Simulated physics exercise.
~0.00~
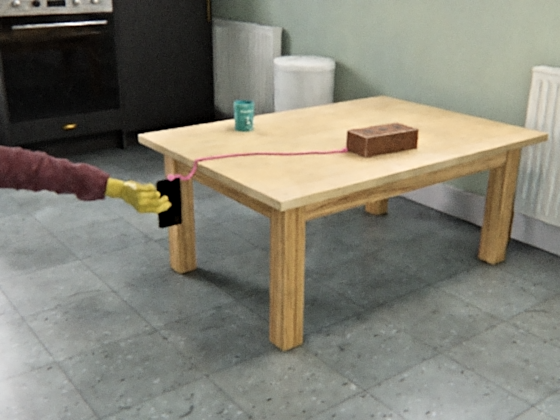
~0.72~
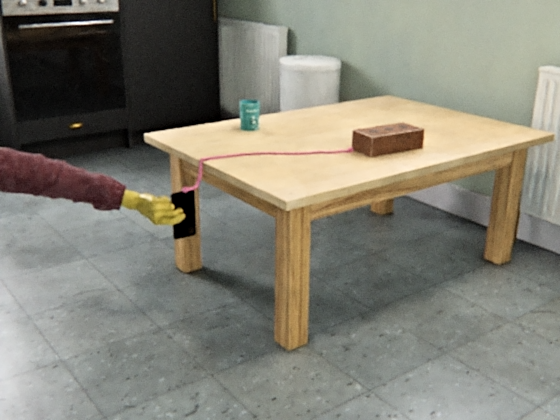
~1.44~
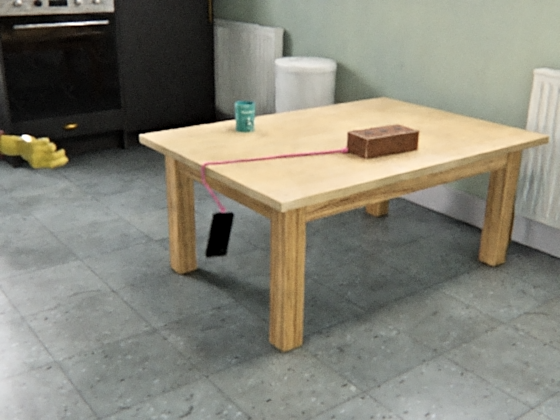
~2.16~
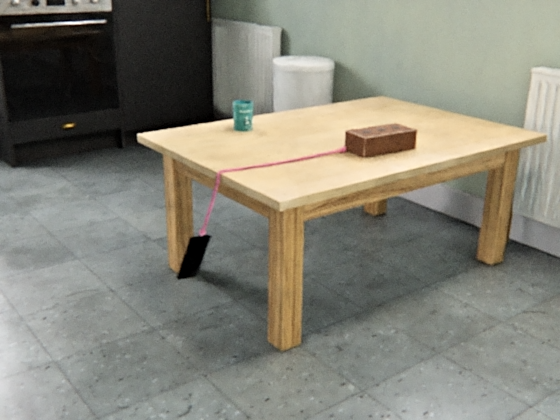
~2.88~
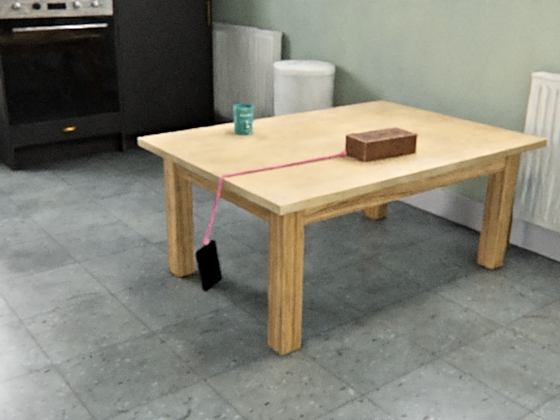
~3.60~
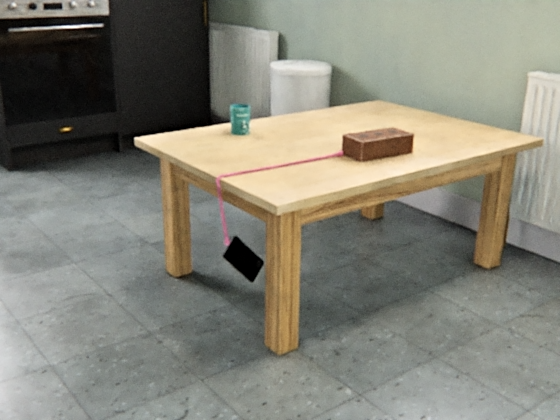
A black phone on a pink cord is held by a yellow-gloved hand beside the left end of a pale wooden table, in a grey-tiled kitchen seen from slightly above. The cord runs across the tabletop to a reddish-brown brick on the right, while a turquoise cup stands near the back left edge. The hand lets go and withdraws to the left, and the phone drops a little way and swings below the table edge, tilting and turning. At the end it still hangs clear of the floor, with the brick and cup in place.
